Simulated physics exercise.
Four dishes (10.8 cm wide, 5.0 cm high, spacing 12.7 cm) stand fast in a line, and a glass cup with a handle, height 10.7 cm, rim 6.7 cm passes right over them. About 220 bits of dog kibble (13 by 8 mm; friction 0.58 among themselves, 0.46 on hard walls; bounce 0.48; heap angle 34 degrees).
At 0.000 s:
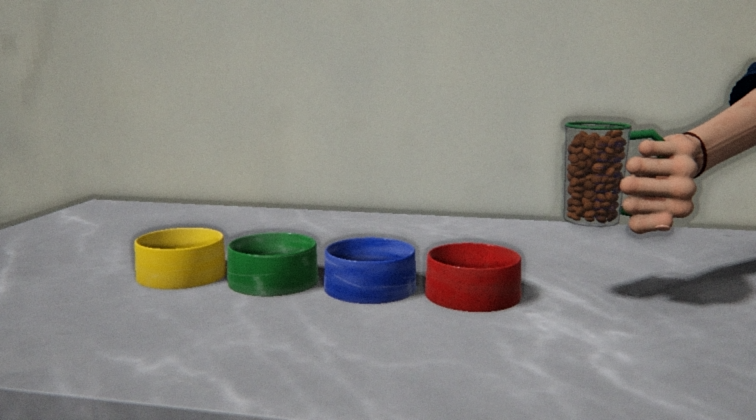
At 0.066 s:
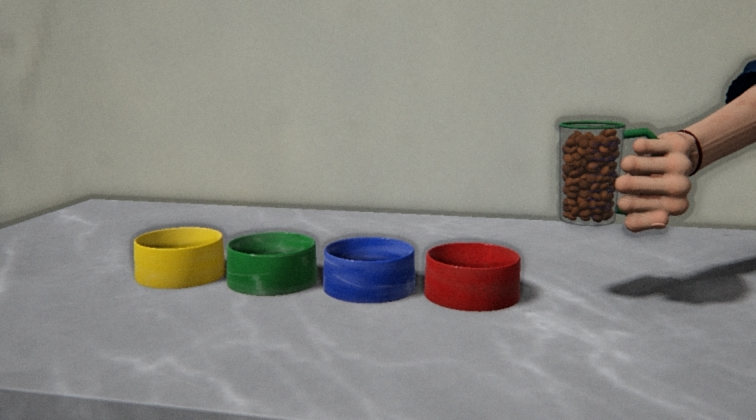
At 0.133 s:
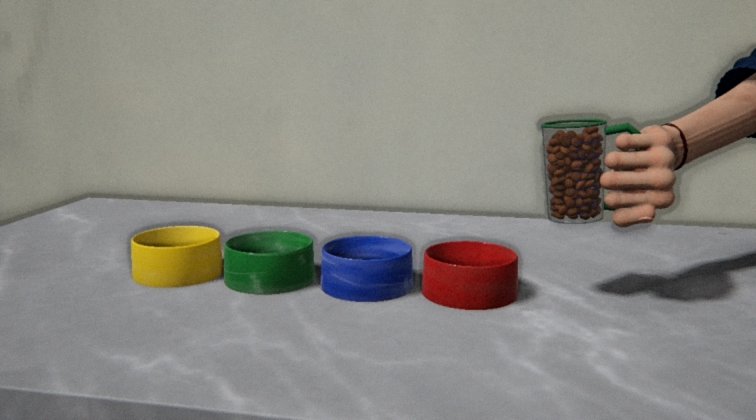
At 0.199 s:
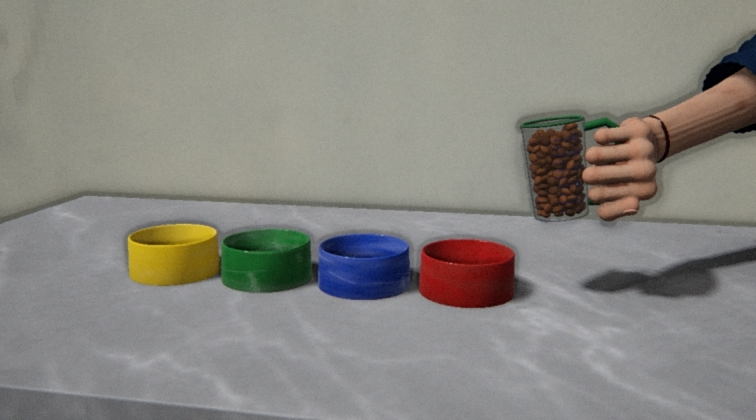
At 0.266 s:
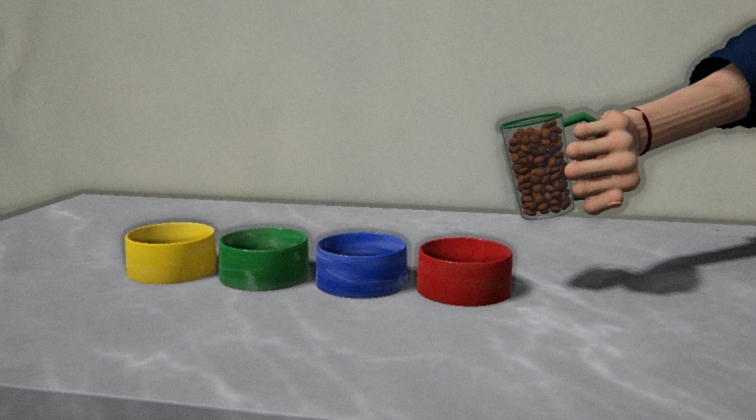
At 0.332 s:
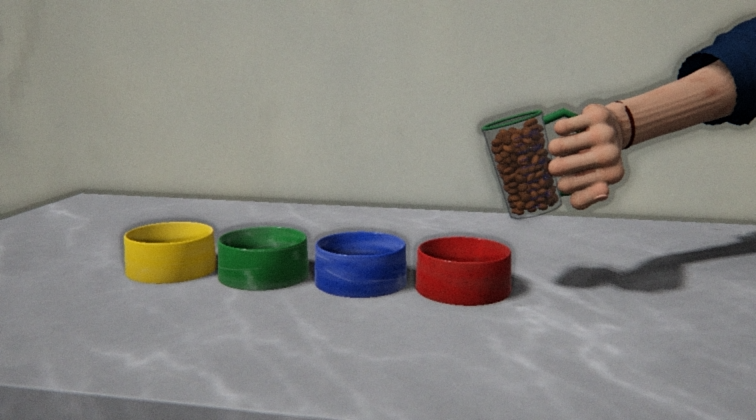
A grey marbled tabletop stands before a plain pale wall, seen from the front and slightly above, with the view shifting very slightly. Four round dishes sit in a row, yellow, green, blue and red from left to right, while a hand at the right grips a clear, green-rimmed cup of brown pieces by its handle. The hand carries the cup leftward toward the red dish, gradually tilting it left.
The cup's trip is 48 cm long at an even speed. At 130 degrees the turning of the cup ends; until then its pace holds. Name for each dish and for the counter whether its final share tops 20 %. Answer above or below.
Red dish: Below; blue dish: Below; green dish: Below; yellow dish: Above; on the counter: Below.
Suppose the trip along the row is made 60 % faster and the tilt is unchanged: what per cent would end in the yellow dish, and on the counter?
Yellow 90; counter 10.
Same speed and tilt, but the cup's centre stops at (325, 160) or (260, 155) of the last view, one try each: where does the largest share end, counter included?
The winner: Green; counter.
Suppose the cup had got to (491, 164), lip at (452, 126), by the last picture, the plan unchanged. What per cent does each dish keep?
Red 0; blue 0; green 0; yellow 90.
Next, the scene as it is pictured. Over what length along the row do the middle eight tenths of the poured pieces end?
About 8 cm.
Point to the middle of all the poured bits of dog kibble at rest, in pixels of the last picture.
At about (164, 254).
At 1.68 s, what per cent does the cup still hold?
Roughly 95 per cent.
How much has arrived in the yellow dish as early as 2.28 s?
About 85 per cent by then.
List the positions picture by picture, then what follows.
The first frame shows cup at (595, 173), tilt 0 degrees, lip at (567, 125), moved 0.0 cm; middle of the pieces at (593, 173); red dish at (474, 256); blue dish at (370, 250); green dish at (272, 244); yellow dish at (180, 239).
The second frame shows cup at (589, 173), tilt 1 degrees, lip at (561, 125), moved 0.4 cm; middle of the pieces at (588, 172).
The third frame shows cup at (575, 171), tilt 5 degrees, lip at (543, 125), moved 1.8 cm; middle of the pieces at (573, 171).
The fourth frame shows cup at (557, 169), tilt 9 degrees, lip at (522, 126), moved 3.4 cm; middle of the pieces at (555, 168).
The fifth frame shows cup at (539, 167), tilt 13 degrees, lip at (501, 127), moved 5.1 cm; middle of the pieces at (538, 166).
The sixth frame shows cup at (524, 165), tilt 18 degrees, lip at (483, 129), moved 6.7 cm; middle of the pieces at (522, 165); red dish at (464, 250); blue dish at (361, 244); green dish at (263, 238); yellow dish at (170, 233). Its pace works out near 65 degrees a second; the hand travels 25 cm a second.
After 1.14 s, tilt 70 degrees; cup holds 100 %.
After 1.68 s, tilt 105 degrees; cup holds 95 %, green 5 %.
After 2.28 s, tilt 130 degrees; cup holds 0 %, green 5 %, yellow 85 %.
In the end, at 2.9 s, red 0 %, blue 0 %, green 5 %, yellow 85 %, counter 10 %.
